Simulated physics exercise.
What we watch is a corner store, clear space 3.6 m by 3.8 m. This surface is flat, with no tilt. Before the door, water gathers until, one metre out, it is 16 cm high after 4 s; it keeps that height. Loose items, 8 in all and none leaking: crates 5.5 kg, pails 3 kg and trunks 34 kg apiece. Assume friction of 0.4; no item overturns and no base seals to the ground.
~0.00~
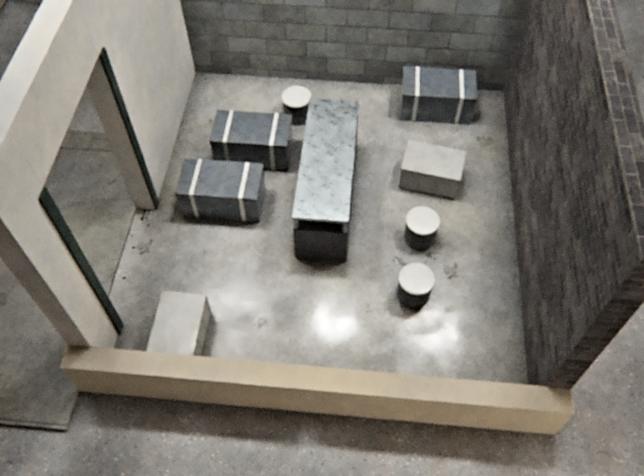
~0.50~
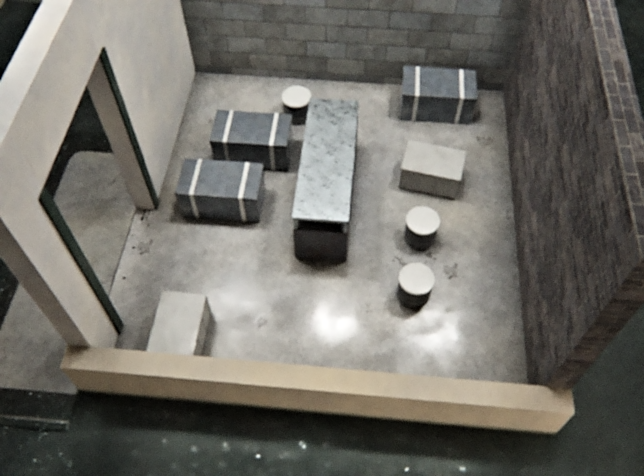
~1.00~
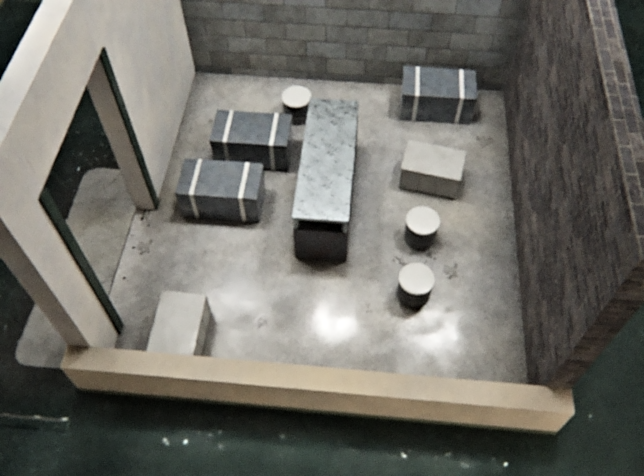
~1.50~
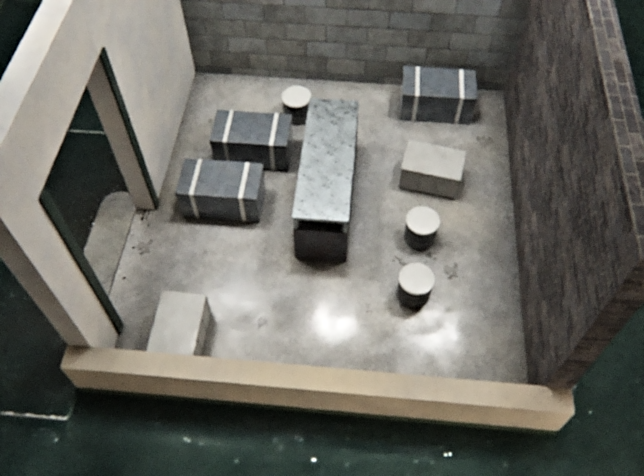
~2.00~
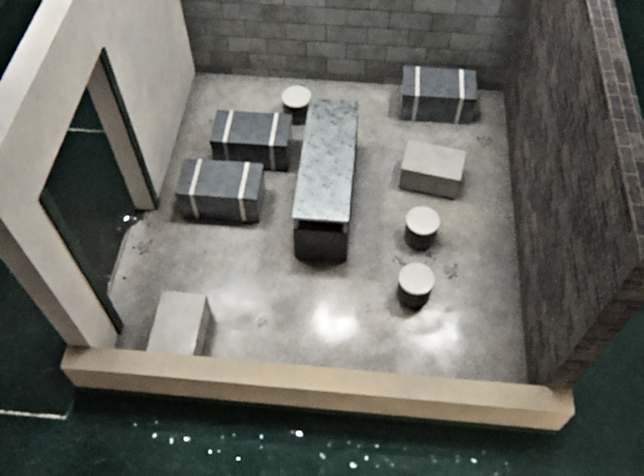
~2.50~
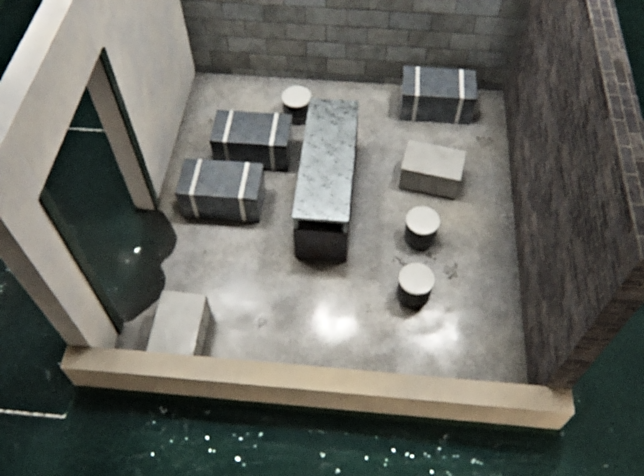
In this clip, dark water spreads over the ground outside a cutaway room holding crates, pails and a long counter, then passes through the doorway on the left and edges onto the floor, while the objects inside stay still.
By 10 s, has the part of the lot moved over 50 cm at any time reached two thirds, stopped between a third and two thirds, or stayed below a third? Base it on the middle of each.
Medium share.
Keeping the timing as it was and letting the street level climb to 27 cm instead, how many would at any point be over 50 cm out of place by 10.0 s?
With that change, 7 of them.
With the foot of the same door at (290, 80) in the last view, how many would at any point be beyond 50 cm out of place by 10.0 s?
Then it comes to 4.
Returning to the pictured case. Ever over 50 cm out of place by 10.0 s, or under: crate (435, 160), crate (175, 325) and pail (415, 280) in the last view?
In turn: Over, over, past it.
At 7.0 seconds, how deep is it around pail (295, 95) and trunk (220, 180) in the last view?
First roughly 2 cm, second roughly 5 cm.
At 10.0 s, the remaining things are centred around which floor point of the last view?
Close to (357, 158).
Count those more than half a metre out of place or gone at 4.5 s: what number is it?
I make it 0 by then.
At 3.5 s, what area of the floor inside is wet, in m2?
Near 1.5 m2 in all.
After 3.5 s 0 of 8 are over 50 cm from their spots; 0 afloat.
After 4.5 s 0 of 8 are over 50 cm from their spots; 0 afloat.
After 7.0 s 2 of 8 are over 50 cm from their spots; 2 afloat.
After 10.0 s 3 of 8 are over 50 cm from their spots, and 3 have been at some point; 4 afloat.
